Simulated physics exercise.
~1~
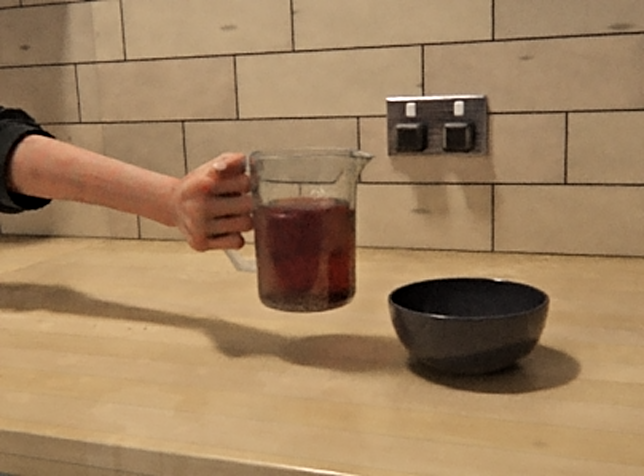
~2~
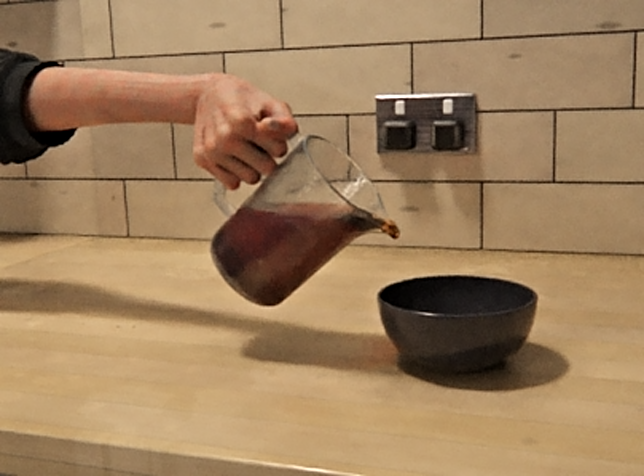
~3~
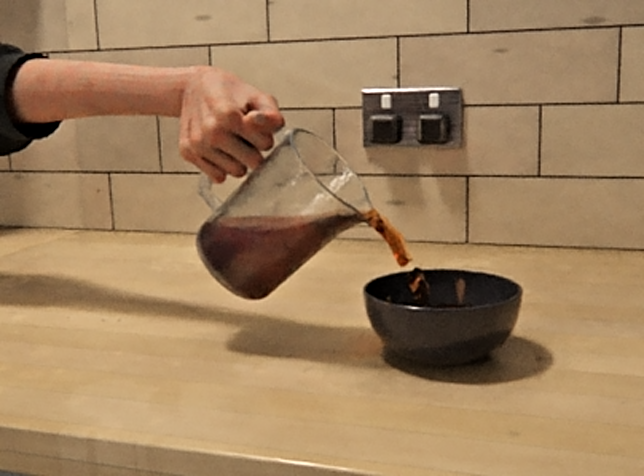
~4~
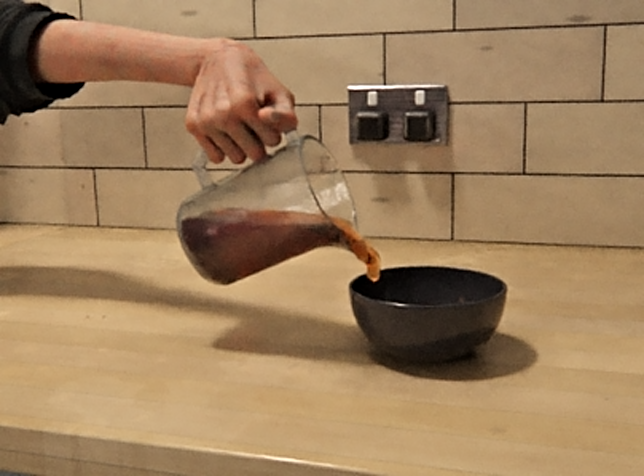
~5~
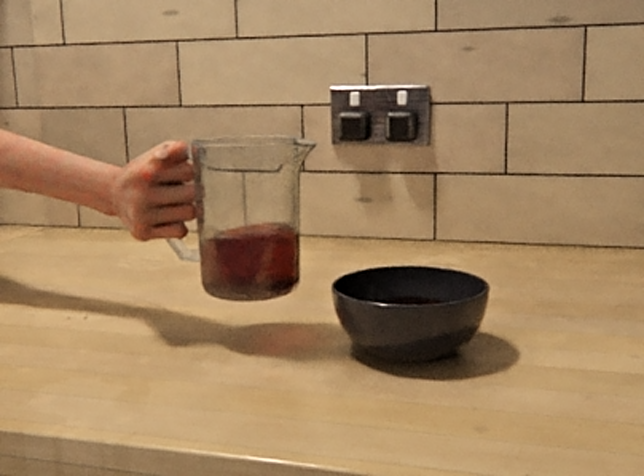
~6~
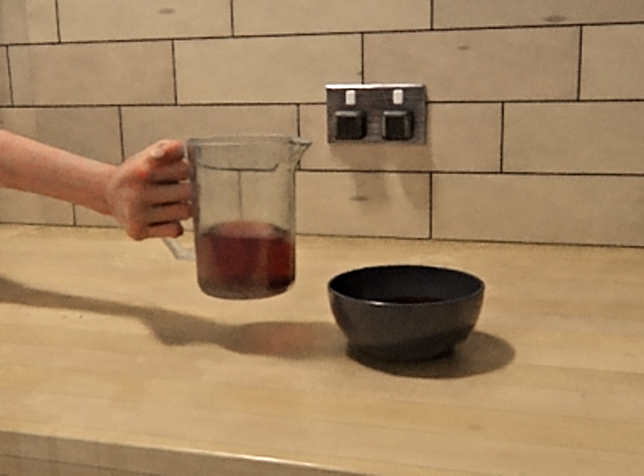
On a pale wooden counter against a beige tiled wall with a double socket, seen from the front and slightly above, a hand from the left holds a clear glass pitcher of dark reddish tea. A dark grey round bowl sits to its right. The hand tips the pitcher toward the bowl, and an amber-brown stream runs from the spout into it. The tilt continues further on as more tea pours, while the view drifts slightly right. Finally the hand levels the pitcher, now visibly less full, and holds it beside the bowl, with dark liquid just visible inside.
